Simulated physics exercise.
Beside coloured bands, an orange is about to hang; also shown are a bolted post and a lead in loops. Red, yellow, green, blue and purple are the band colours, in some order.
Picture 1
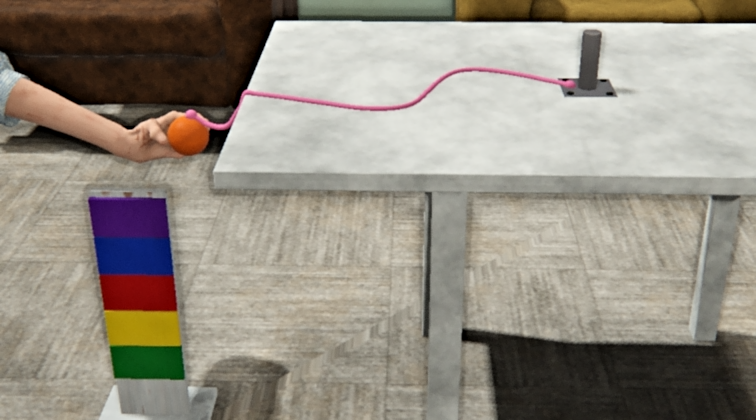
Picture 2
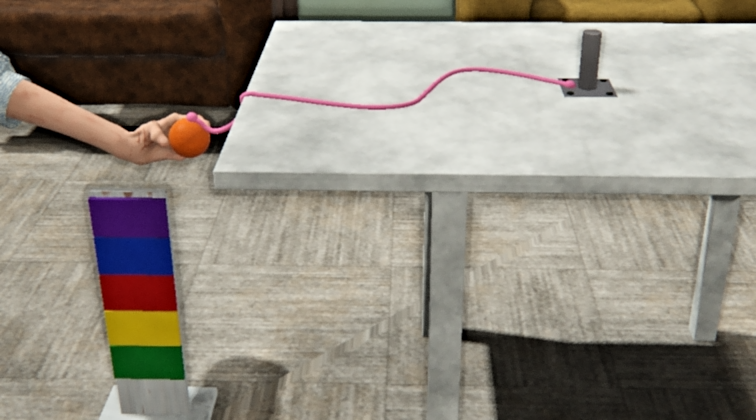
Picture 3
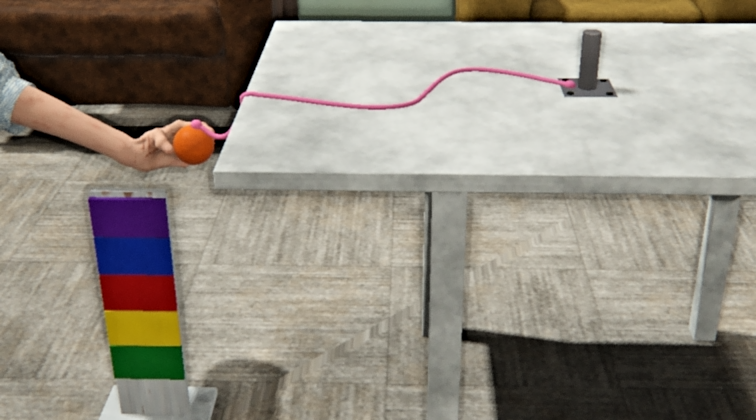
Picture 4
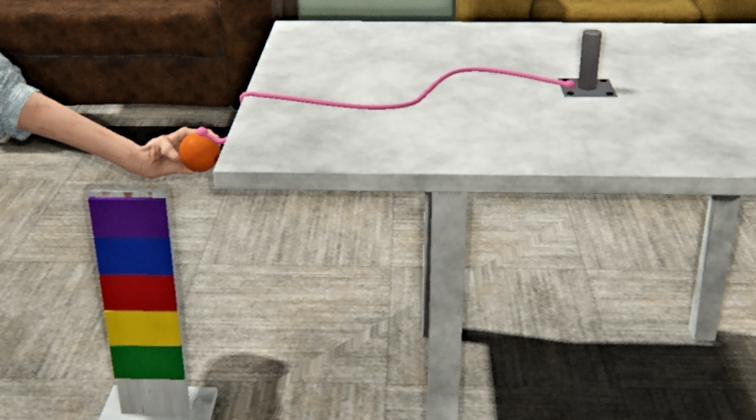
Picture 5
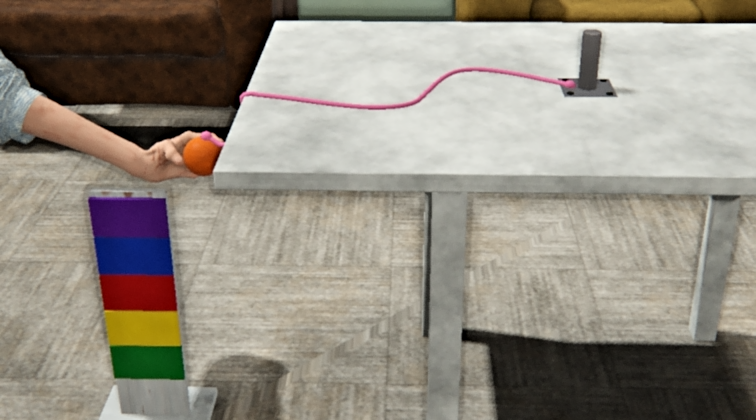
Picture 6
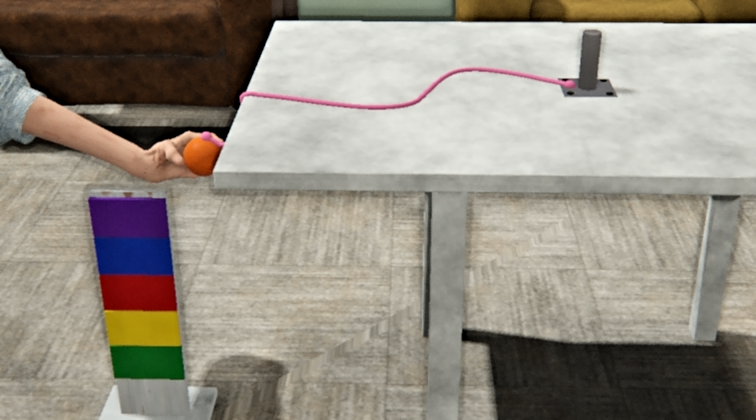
At first, a hand at the left holds an orange ball on a pink cord that winds across a grey table to a dark post, above a stand banded purple, blue, red, yellow and green. The hand then moves the ball slightly down and right, close to the table's edge, and pauses there.
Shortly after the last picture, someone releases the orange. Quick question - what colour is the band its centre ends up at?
It's the blue band.
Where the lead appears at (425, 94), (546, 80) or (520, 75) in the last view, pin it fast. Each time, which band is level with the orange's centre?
Purple, then blue, then blue.
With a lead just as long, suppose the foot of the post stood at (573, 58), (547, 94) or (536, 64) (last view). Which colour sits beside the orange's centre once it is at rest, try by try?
Blue, red, red.
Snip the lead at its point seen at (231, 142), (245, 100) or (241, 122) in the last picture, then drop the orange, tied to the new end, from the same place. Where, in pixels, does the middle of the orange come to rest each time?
(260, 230), (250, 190), (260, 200).
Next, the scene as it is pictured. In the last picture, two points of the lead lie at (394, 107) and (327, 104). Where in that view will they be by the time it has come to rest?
Point one: (320, 88); point two: (254, 89).
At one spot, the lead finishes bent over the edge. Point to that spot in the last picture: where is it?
In the last picture it is at roughly (320, 103).
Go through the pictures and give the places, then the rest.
Orange (188, 136); purple (128, 219); blue (133, 257); red (138, 294); yellow (143, 330); green (147, 364), in the first frame.
Orange (189, 138); lead through (536, 78) (457, 72) (418, 101) (334, 105) (251, 95), in the second frame.
Orange (194, 145), in the third frame.
Orange (200, 152); lead through (536, 78) (457, 72) (418, 101) (334, 105) (251, 95), in the fourth frame.
Orange (204, 156), in the fifth frame.
Orange (204, 156); lead through (536, 78) (457, 72) (418, 101) (334, 105) (251, 95), in the sixth frame.
Soon after, orange near (263, 240); level with blue.
After that, orange near (235, 253); level with blue.
In the end, orange near (252, 257); level with blue. Its middle rests at the blue band.
